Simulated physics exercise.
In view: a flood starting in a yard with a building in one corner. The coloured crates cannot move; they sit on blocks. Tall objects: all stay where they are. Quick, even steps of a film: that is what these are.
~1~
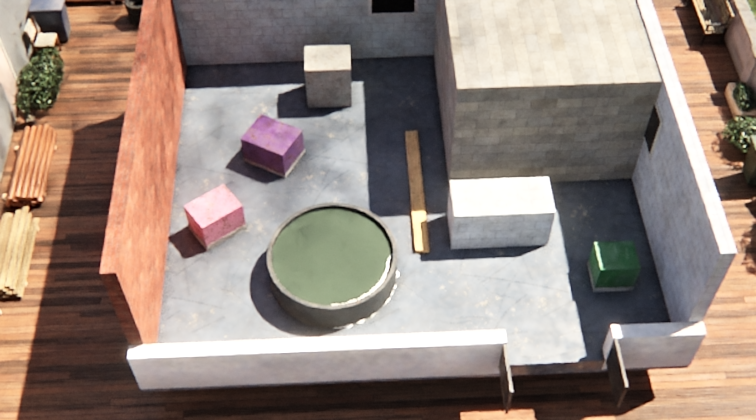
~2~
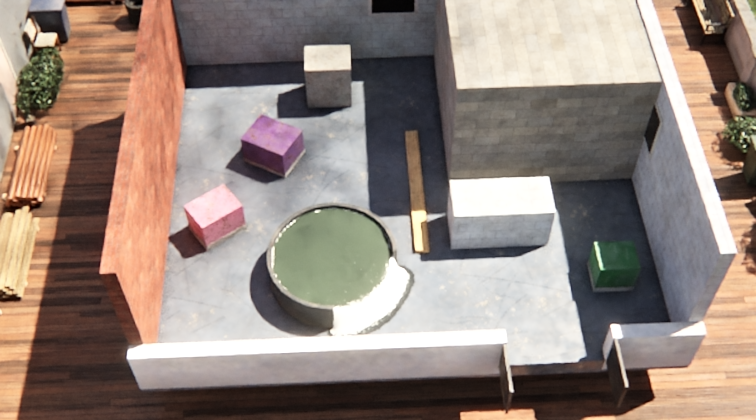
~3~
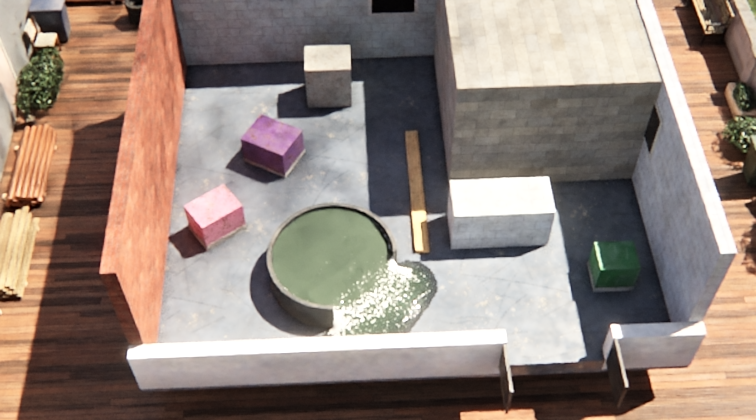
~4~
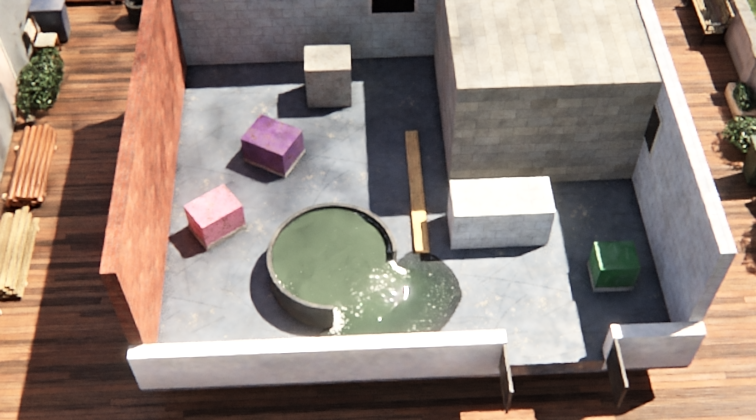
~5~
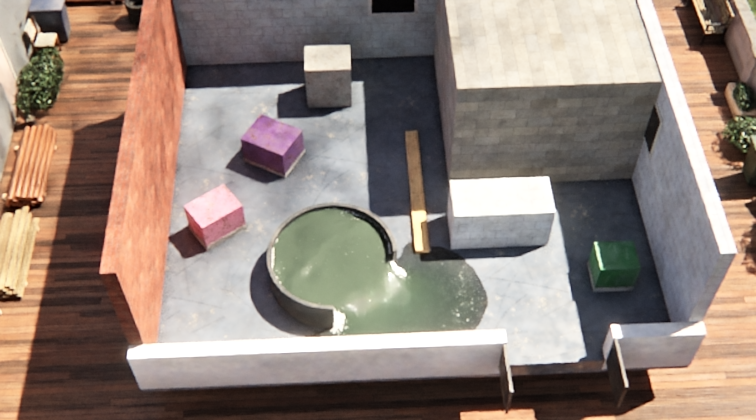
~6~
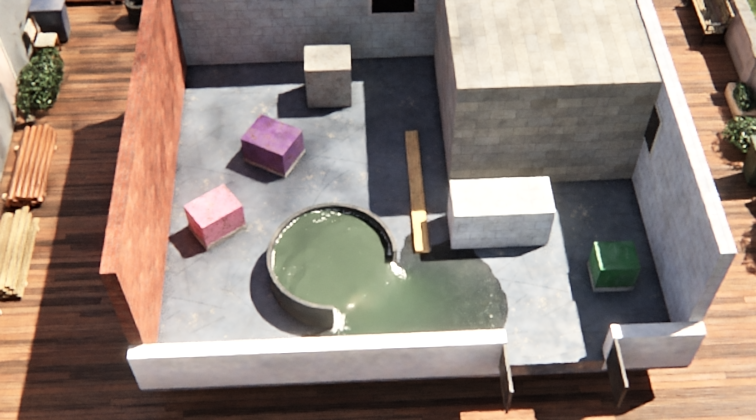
The clip shows a walled yard with coloured blocks and a round pool of green water; the pool's lower-right side opens, and water pours out, foaming at first, then spreading rightward across the grey floor beside the low white wall.
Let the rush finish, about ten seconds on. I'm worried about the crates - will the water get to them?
In order: The purple crate is out of reach. The green crate is within reach. The pink crate is out of reach.
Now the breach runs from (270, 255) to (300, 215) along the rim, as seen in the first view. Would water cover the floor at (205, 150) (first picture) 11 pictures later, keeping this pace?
I'd say it's soaked there.
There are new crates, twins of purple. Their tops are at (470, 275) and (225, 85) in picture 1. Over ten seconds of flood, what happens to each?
Going in order, the first crate gets reached while the second remains untouched.
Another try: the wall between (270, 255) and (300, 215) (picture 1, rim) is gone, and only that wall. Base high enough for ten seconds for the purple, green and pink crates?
Here goes: Purple crate - hit; green crate - left alone; pink crate - hit.
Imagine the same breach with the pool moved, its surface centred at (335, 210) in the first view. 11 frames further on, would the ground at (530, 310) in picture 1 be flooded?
That spot: Swamped.
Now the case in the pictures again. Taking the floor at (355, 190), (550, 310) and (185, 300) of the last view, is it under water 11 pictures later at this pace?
Taking the three spots one by one, I'd call them clear, drenched and clear.
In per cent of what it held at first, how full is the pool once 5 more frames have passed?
58 percent or so.
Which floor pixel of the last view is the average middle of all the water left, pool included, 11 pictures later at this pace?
The centre of mass sits at about (404, 303).
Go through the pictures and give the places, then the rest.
The first picture shows the pool at (332, 256) is whole and still.
In the second picture, water pours out at (377, 301) and has run to (336, 338).
In the third picture, the front is at a hidden place, out from the gap at (377, 303).
In the fourth picture, water pours out at (377, 303) and has run to a hidden place.
In the fifth picture, water pours out at (377, 304) and has run to (480, 292).
In the sixth picture, the front is at (500, 315), out from the gap at (377, 303).
A moment on, water covers 20 % of the floor; the purple crate not reached, the green crate not reached, the pink crate not reached.
Next, water covers 30 % of the floor; the purple crate not reached, the green crate water round its plinth, the pink crate not reached.
Then, water covers 40 % of the floor; the purple crate not reached, the green crate water round its plinth, the pink crate water round its plinth.
Later, water covers 50 % of the floor; the purple crate not reached, the green crate water round its plinth, the pink crate water round its plinth.
In the end, water covers 70 % of the floor; the purple crate stayed above the water, the green crate was topped, the pink crate stayed above the water.
